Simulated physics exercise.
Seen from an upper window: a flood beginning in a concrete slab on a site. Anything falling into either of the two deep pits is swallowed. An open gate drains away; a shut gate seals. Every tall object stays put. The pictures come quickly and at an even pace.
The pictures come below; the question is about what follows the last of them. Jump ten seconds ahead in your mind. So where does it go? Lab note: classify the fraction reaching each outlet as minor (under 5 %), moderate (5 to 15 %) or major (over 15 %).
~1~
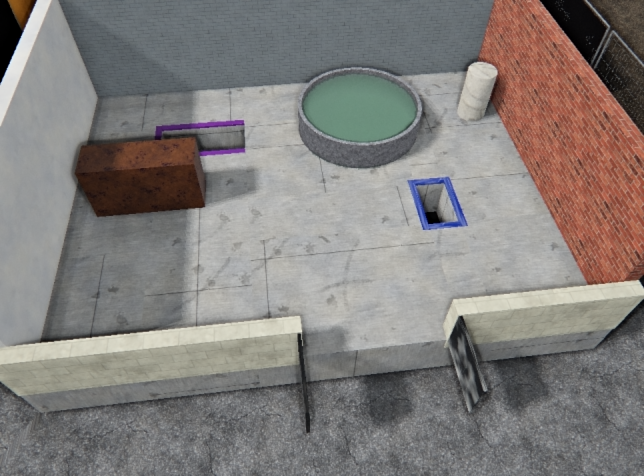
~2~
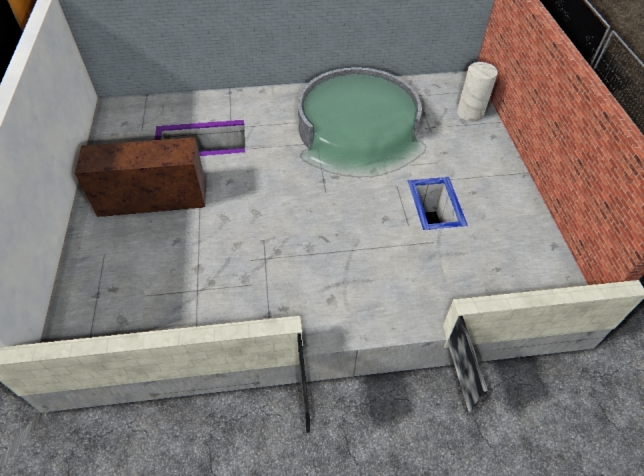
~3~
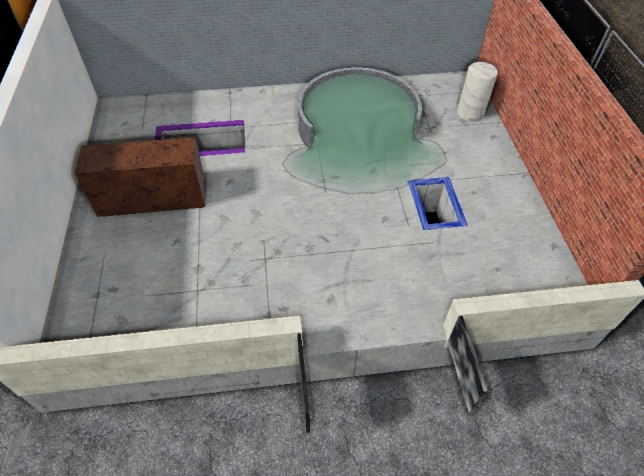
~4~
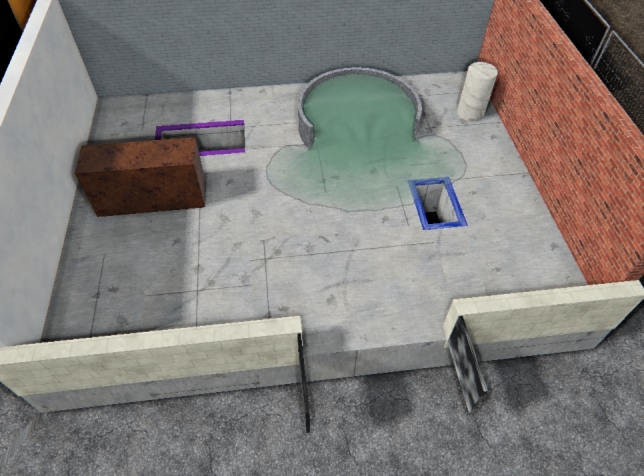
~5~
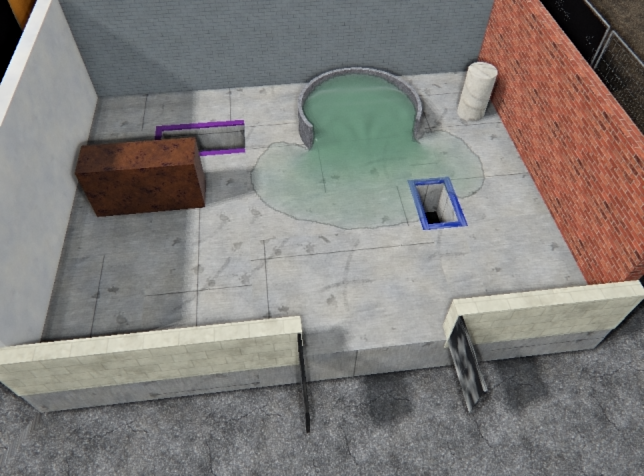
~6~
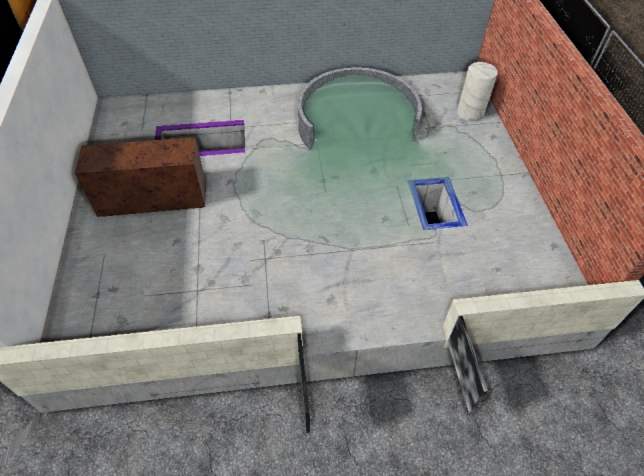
Fractions by outlet: Gate major; blue pit major; purple pit minor.
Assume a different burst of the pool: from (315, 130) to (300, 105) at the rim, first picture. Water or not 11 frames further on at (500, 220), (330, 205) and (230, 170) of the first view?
Unsoaked, then unsoaked, then soaked.
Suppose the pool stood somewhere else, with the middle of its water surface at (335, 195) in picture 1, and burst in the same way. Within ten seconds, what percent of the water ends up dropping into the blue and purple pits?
Shares - blue: 2 in a hundred; purple: 0 in a hundred.
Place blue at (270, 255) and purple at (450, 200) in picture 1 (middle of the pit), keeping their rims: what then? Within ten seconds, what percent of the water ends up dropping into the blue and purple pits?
Of the total, the blue pit holds 12 per cent and the purple pit 35 per cent.
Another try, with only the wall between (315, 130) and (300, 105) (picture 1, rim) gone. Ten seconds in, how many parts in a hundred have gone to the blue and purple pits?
In percent: Blue 0, purple 30.
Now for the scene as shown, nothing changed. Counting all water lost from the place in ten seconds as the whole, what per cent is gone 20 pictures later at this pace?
I get 55 percent.
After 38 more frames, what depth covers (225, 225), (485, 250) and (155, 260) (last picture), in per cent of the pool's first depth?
Approx. values, in order: 2 %, 6 %, 6 %.
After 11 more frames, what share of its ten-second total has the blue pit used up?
About 45 %.
A moment on, water covers 35 % of the floor; the gate 0 %, the blue pit 6 %, the purple pit 0 %.
Next, water covers 45 % of the floor; the gate 3 %, the blue pit 11 %, the purple pit 0 %.
Then, water covers 50 % of the floor; the gate 14 %, the blue pit 15 %, the purple pit 0 %.
Later, water covers 60 % of the floor; the gate 23 %, the blue pit 19 %, the purple pit 0 %.
In the end, water covers 70 % of the floor; the gate 27 %, the blue pit 25 %, the purple pit 1 %.
